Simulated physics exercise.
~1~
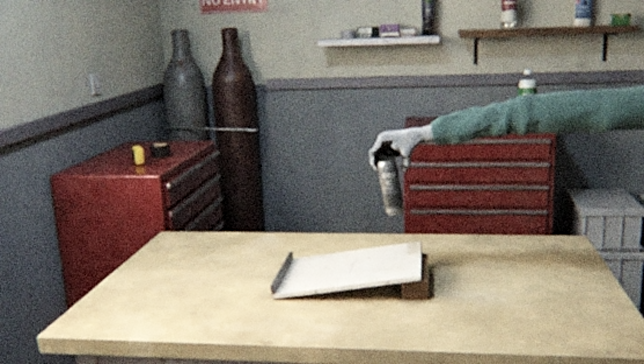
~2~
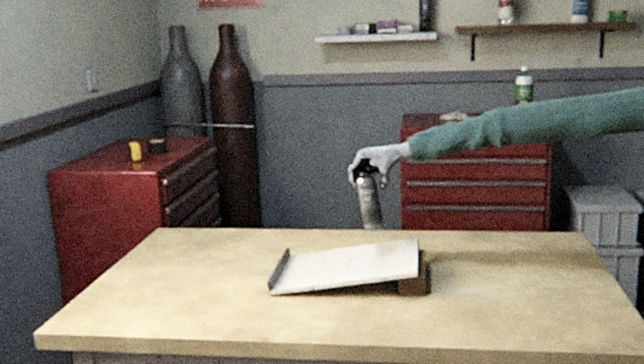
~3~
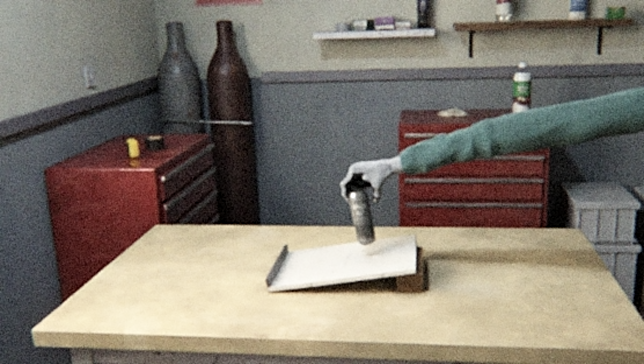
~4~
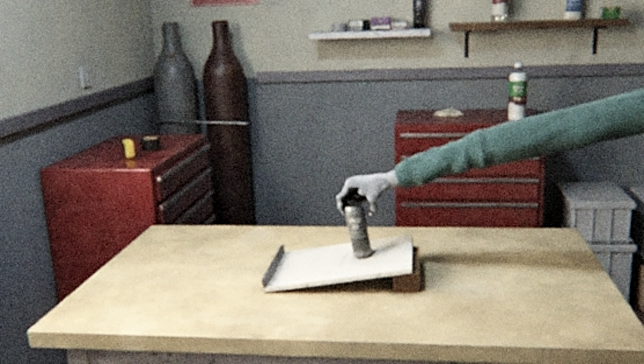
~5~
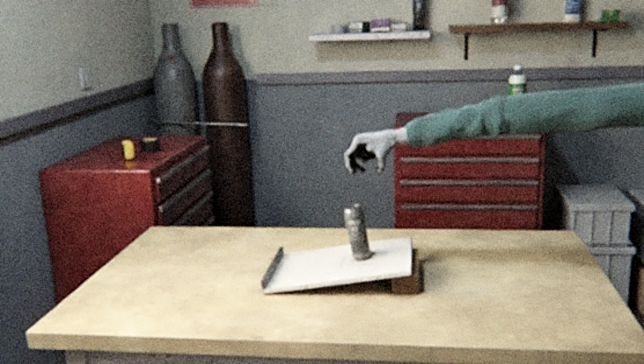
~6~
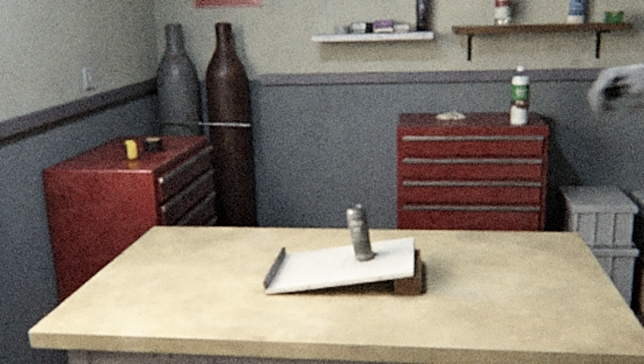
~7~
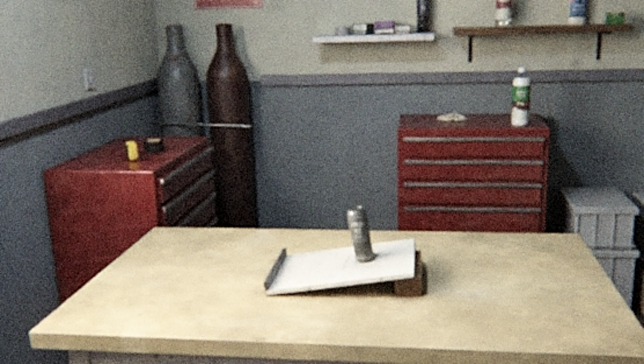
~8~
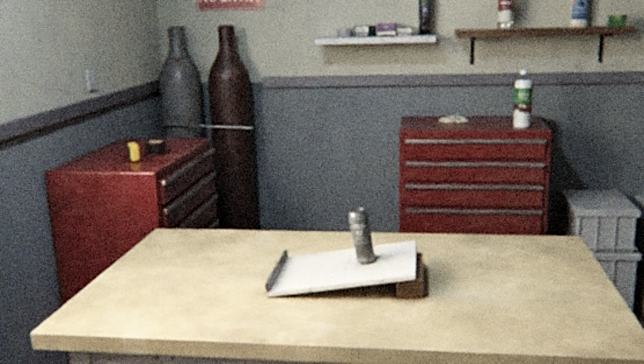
In a workshop, a gloved hand reached in from the right, lowered a grey can onto the upper part of a sloping white board on a table, then let go and withdrew, and the can stayed put, leaning slightly.
